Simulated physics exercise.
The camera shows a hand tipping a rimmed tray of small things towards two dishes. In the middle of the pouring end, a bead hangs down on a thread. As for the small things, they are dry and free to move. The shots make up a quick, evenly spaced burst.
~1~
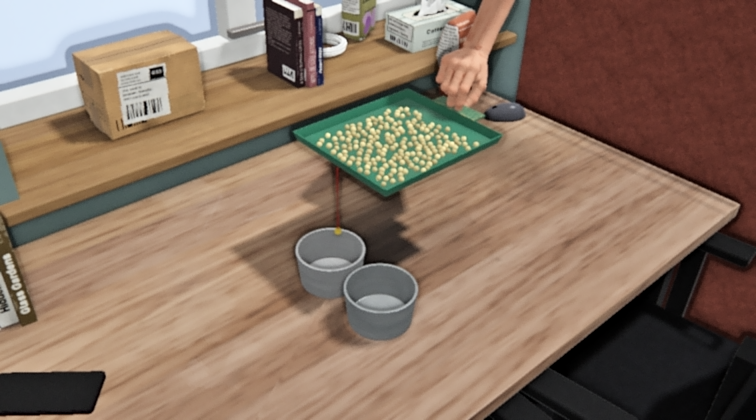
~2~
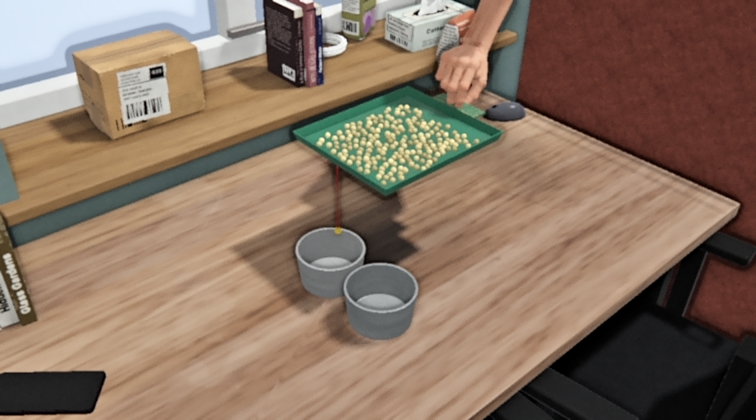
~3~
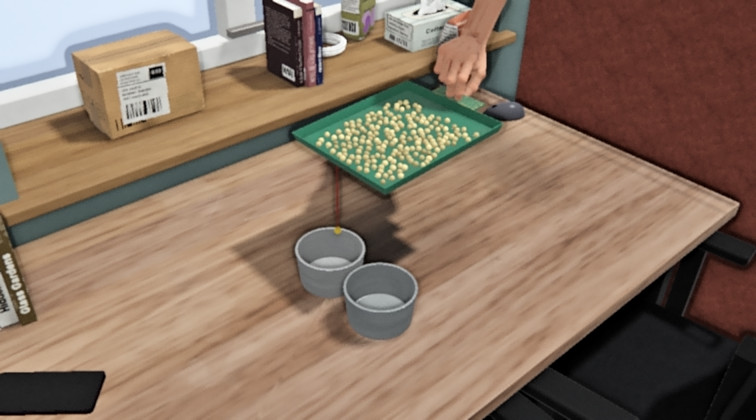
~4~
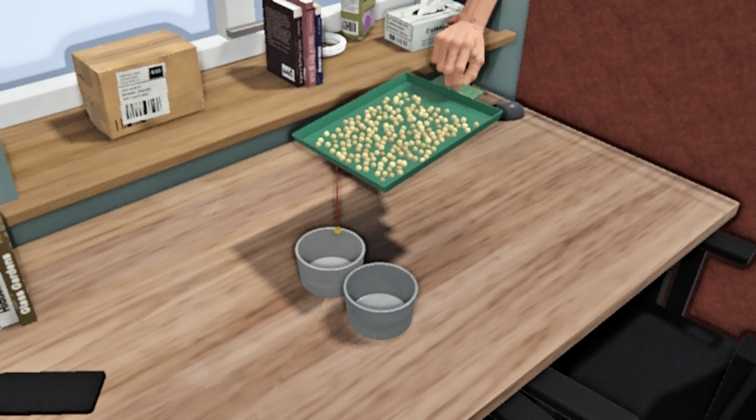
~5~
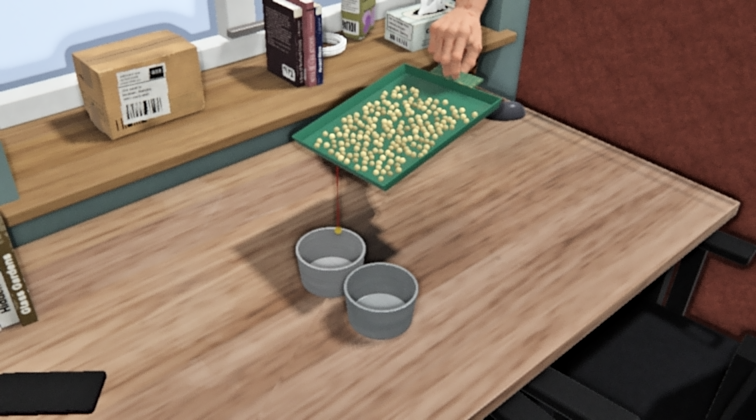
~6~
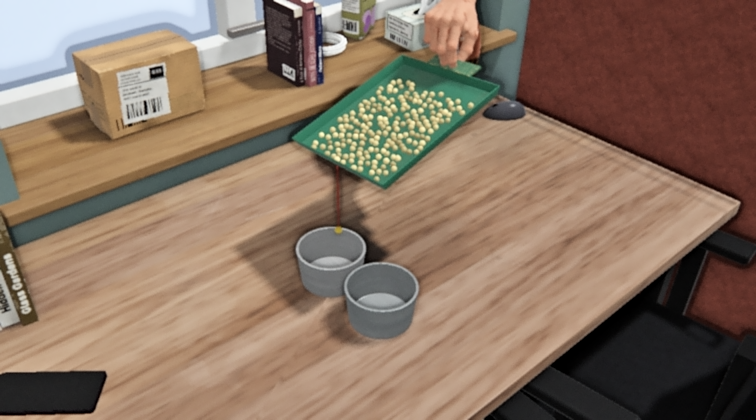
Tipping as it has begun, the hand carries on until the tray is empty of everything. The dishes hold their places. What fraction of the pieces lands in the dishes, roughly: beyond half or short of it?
Well, most of the load misses the dishes, as it turns out.
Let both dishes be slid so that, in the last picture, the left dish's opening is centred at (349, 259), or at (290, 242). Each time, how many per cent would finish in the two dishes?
The first try yields 10% and the second yields 50%.
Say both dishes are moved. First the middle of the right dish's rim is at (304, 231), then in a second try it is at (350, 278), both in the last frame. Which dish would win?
It comes out as the one to the right in the first try and the one to the left in the second.
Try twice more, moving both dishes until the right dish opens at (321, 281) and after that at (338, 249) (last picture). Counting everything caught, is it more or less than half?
Placing 1: A minority of it. Placing 2: A majority of it.
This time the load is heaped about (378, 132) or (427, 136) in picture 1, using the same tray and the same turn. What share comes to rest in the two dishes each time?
Close to 20 per cent, followed by close to 20 per cent.
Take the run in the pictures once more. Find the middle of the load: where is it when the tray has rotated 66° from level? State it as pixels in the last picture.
In the last view, the load is centred near (320, 151).
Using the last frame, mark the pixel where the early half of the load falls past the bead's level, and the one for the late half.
Initially about (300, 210); subsequently about (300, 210).
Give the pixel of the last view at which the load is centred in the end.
I'd say the middle ends up at about (291, 258).
Just after the last frame, tray tipped steeply; the larger part on the tray; just a few in the left dish; about a tenth outside both; about a tenth in the air.
A moment on, tray tipped past a quarter turn; roughly a quarter in the left dish; roughly two thirds outside both; about a tenth in the air.
Further on, tray tipped past a quarter turn; roughly a quarter in the left dish; roughly two thirds outside both.
When it is over, tray tipped past a quarter turn; not one in the right dish; roughly a quarter in the left dish; roughly two thirds outside both.
